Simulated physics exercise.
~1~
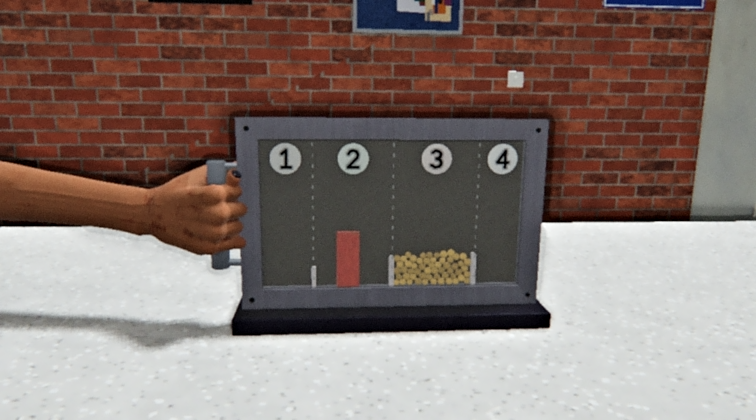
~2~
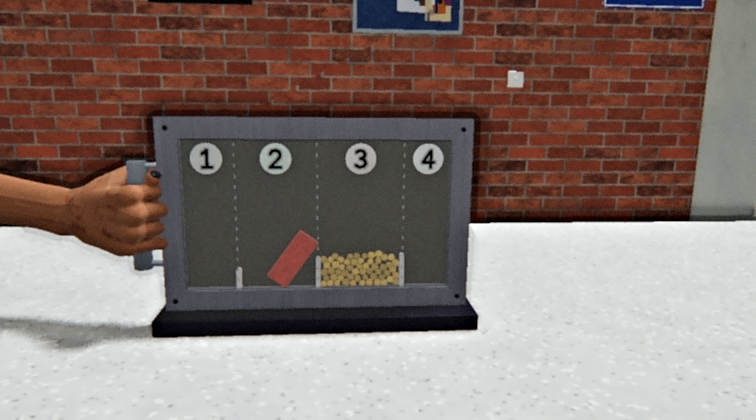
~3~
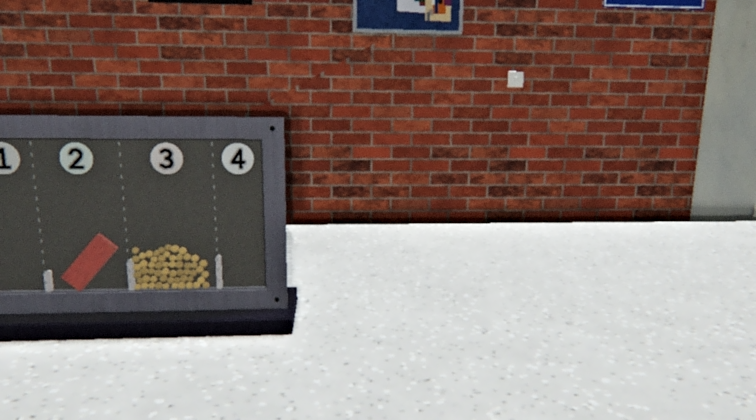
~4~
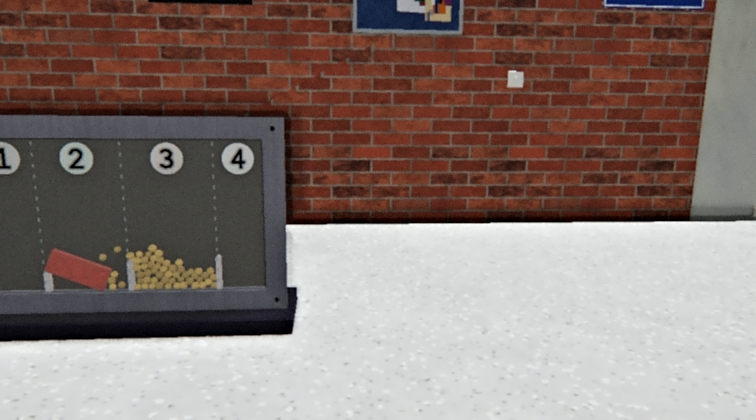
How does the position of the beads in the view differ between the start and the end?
At the start the beads are right of the middle of the view. By the end they are over on the left side, having travelled with the case.
A hand pulls a case left; its red block topples and some yellowish beads spill leftward.
